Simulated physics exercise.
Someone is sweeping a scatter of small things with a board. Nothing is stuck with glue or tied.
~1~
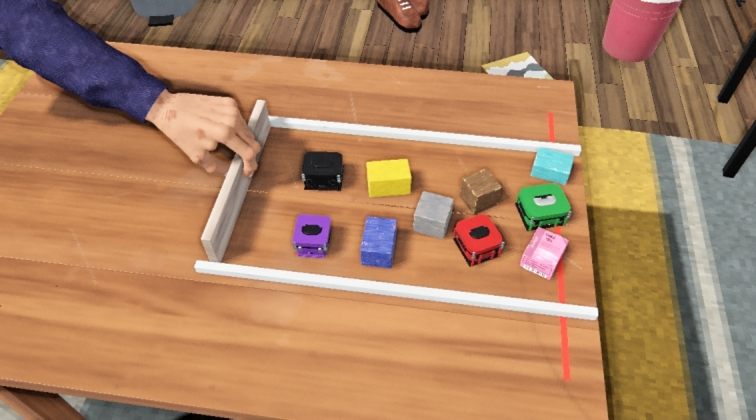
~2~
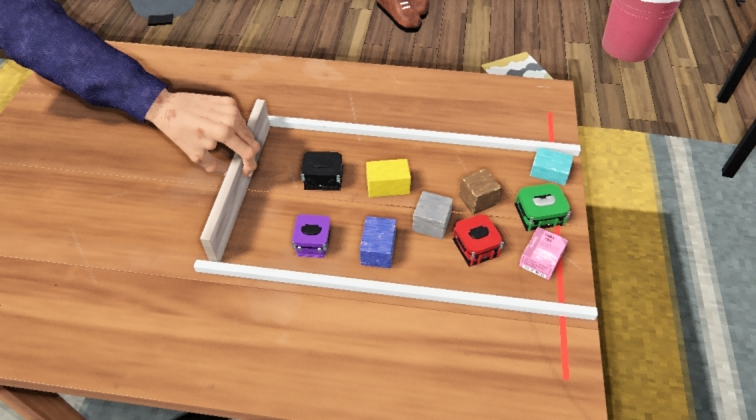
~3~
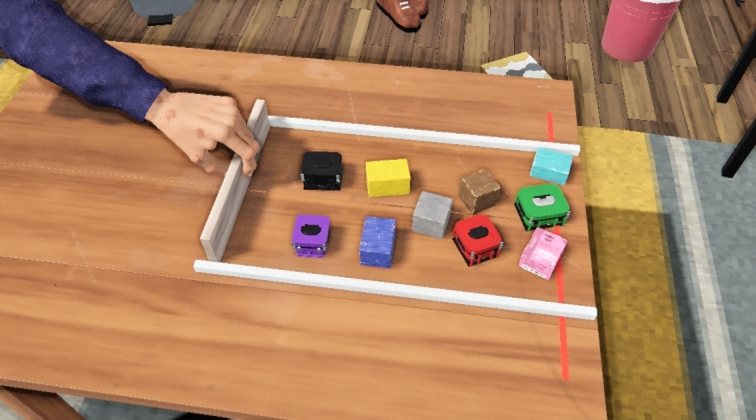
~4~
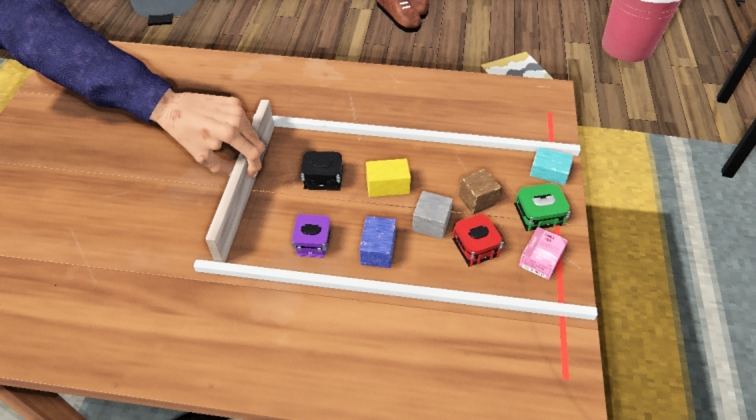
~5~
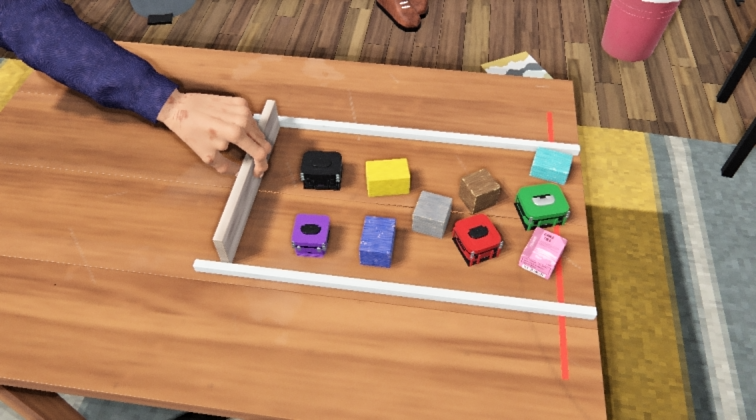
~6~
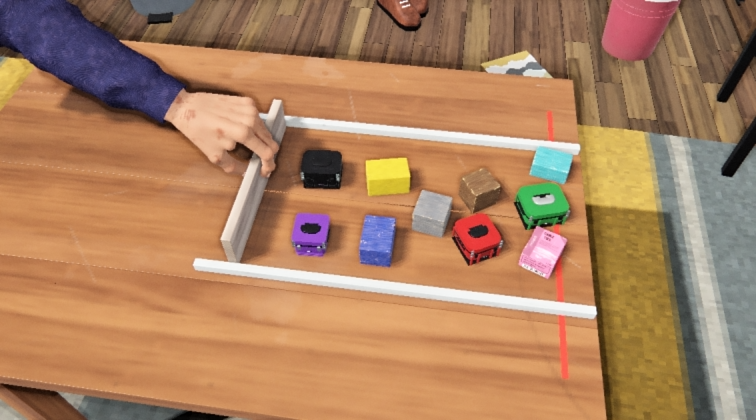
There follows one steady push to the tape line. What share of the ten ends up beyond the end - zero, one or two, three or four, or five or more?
Pieces going over the end will number five at least.
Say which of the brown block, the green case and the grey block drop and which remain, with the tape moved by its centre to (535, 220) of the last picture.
In order, the brown block goes off the edge, then the green case goes off the edge, then the grey block keeps its spot.
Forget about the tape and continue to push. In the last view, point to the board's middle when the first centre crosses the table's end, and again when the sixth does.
(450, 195) and (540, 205).
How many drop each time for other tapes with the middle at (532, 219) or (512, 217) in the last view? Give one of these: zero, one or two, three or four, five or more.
Count by try - more than four; three to four.
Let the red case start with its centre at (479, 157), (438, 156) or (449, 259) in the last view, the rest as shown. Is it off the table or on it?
Try by try, it stays put, then stays put, then drops away.
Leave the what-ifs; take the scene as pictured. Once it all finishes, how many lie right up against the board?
My count gives 4.
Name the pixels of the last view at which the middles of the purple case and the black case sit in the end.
I'd say approximately (578, 266) and then (578, 197).
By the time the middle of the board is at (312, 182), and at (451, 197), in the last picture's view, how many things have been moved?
Tally: 2; 9.
A little later, none off yet; turquoise block at rest near (551, 165); pink box at rest near (543, 252); green case at rest near (541, 206).
Next, none off yet; turquoise block at rest near (551, 165); pink box shifted about its own width near (576, 258); green case shifted about its own width near (598, 214).
When it is over, the number that fall off is five or more; down, yellow block, blue block, brown block, red case, green case and pink box.
